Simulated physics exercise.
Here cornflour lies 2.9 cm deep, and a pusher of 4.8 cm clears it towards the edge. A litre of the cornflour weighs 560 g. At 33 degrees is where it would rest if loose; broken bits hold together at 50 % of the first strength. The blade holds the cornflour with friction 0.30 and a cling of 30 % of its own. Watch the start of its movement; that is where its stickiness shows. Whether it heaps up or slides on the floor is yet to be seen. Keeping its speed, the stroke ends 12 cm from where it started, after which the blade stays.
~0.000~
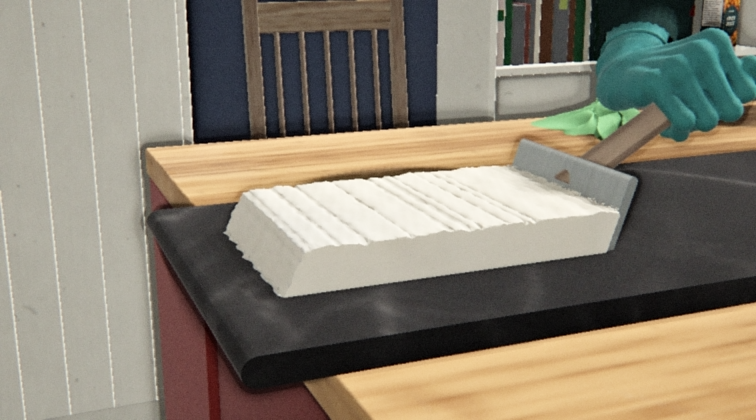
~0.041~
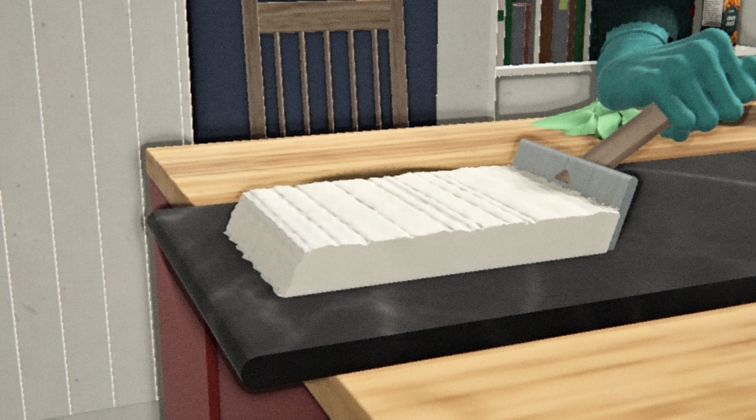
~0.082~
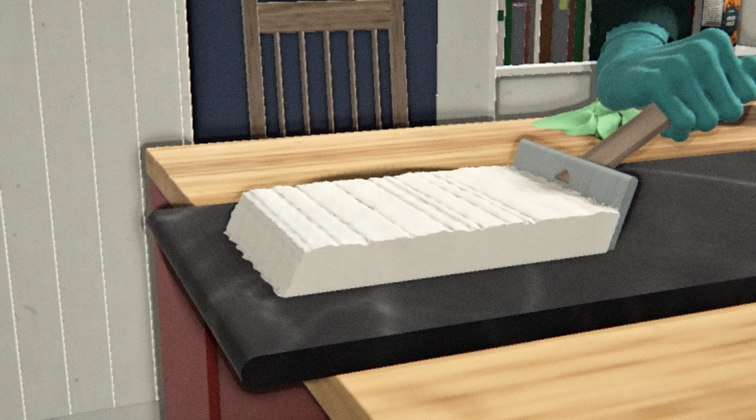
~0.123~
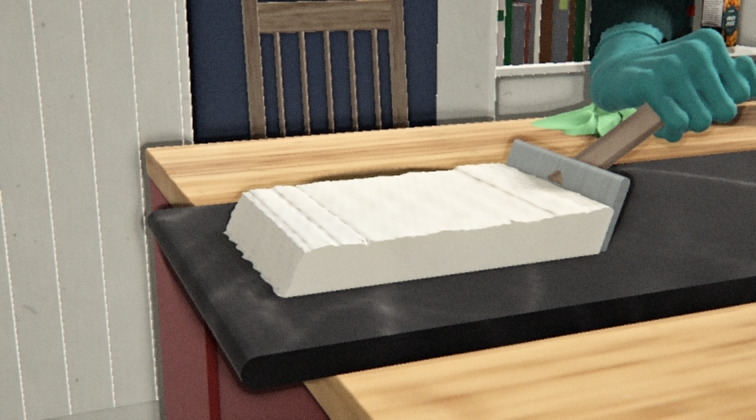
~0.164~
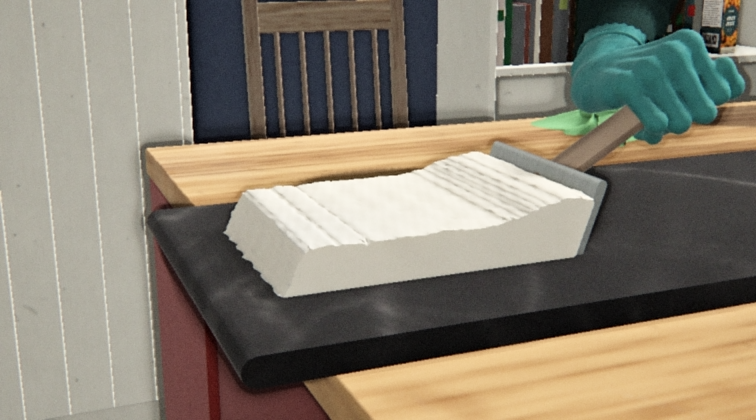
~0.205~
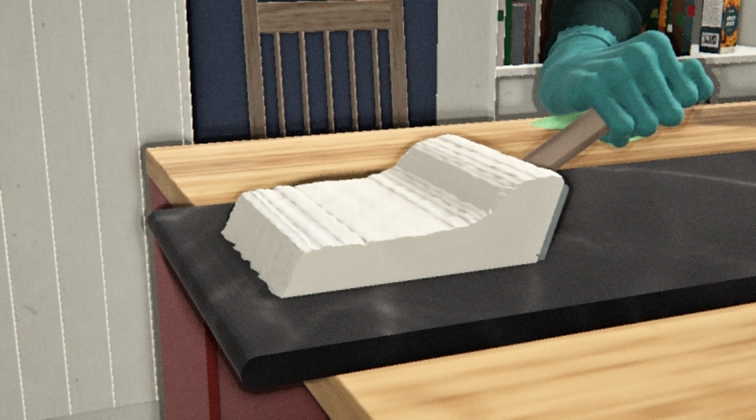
At first, a teal-gloved hand holds a flat blade still against the right end of a white powdery block on a dark board. The hand then pushes the blade a short way left, and the block's right end bunches up into a raised, ridged hump while its left end stays in place.
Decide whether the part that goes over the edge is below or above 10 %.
Outcome: Not reaching 10 %.
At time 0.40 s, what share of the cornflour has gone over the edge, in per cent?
Value: Near 0 %.
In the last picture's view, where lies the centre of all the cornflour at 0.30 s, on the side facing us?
It sits close to (397, 236) in the last view.
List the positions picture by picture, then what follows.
The first frame shows foot of the blade at (607, 252), not yet moved; foremost bit of the cornflour at (287, 290), piled 2.8 cm high.
The second frame shows foot of the blade at (607, 252), not yet moved; foremost bit of the cornflour at (287, 290), piled 2.8 cm high.
The third frame shows foot of the blade at (607, 252), not yet moved; foremost bit of the cornflour at (287, 290), piled 2.8 cm high.
The fourth frame shows foot of the blade at (599, 254), moved 6 mm; foremost bit of the cornflour at (287, 290), piled 3.1 cm high.
The fifth frame shows foot of the blade at (575, 257), moved 2.5 cm; foremost bit of the cornflour at (287, 290), piled 4.1 cm high.
The sixth frame shows foot of the blade at (537, 262), moved 5.5 cm; foremost bit of the cornflour at (285, 296), piled 5.8 cm high.
After 0.30 s, 0 % has gone over the edge.
After 0.40 s, 0 % has gone over the edge.
After 0.51 s, 0 % has gone over the edge.
After 0.62 s, 0 % has gone over the edge.
After 0.83 s, 0 % has gone over the edge.
